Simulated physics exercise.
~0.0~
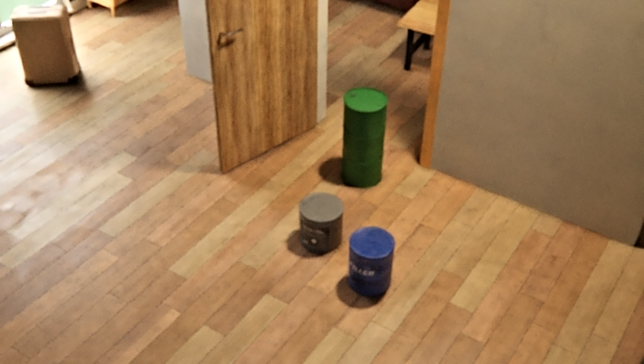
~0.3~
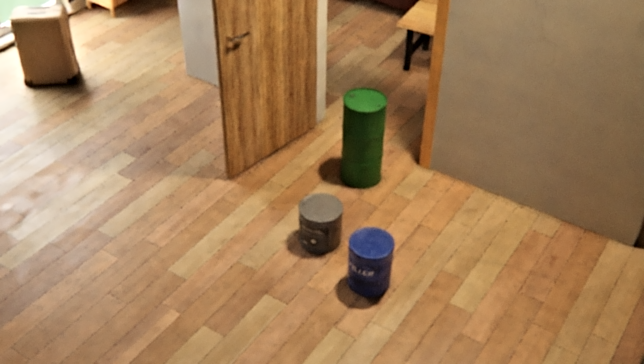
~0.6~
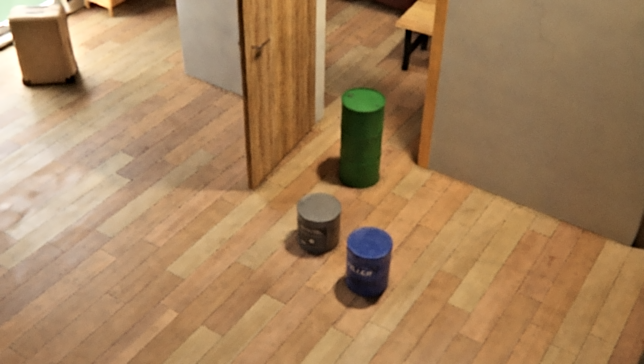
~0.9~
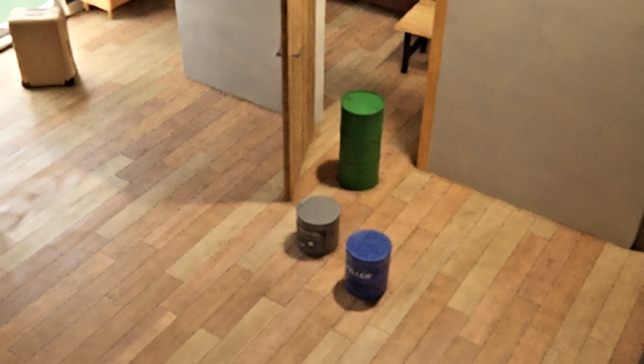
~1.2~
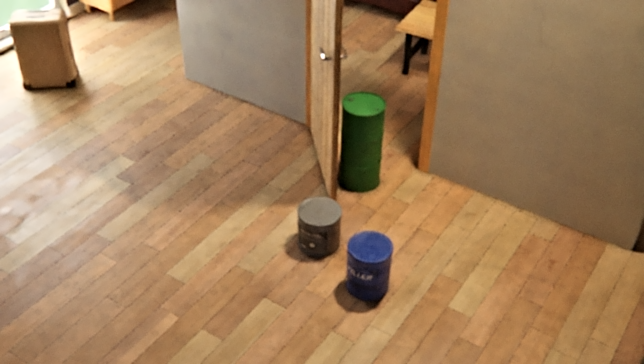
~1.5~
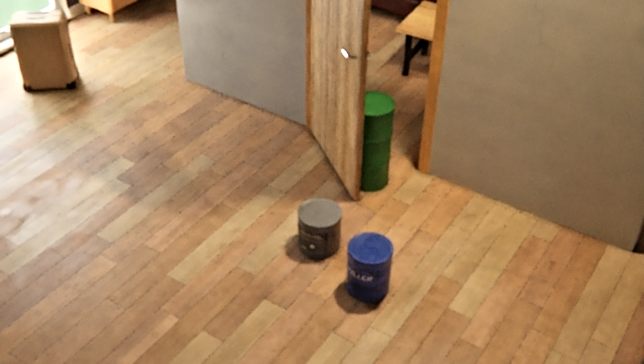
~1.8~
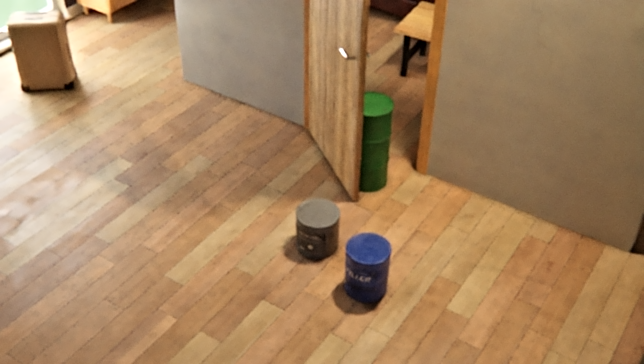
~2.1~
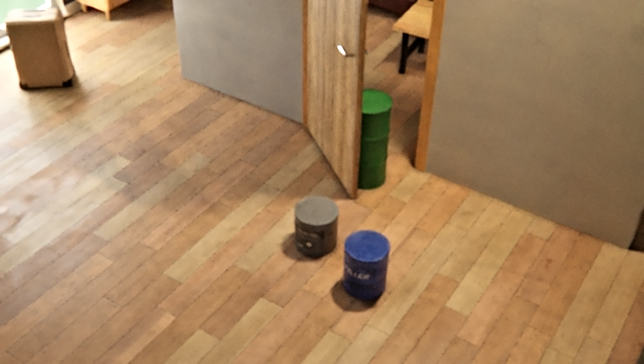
The door swings toward the doorway, nudges the green drum slightly right, and stops partly open.
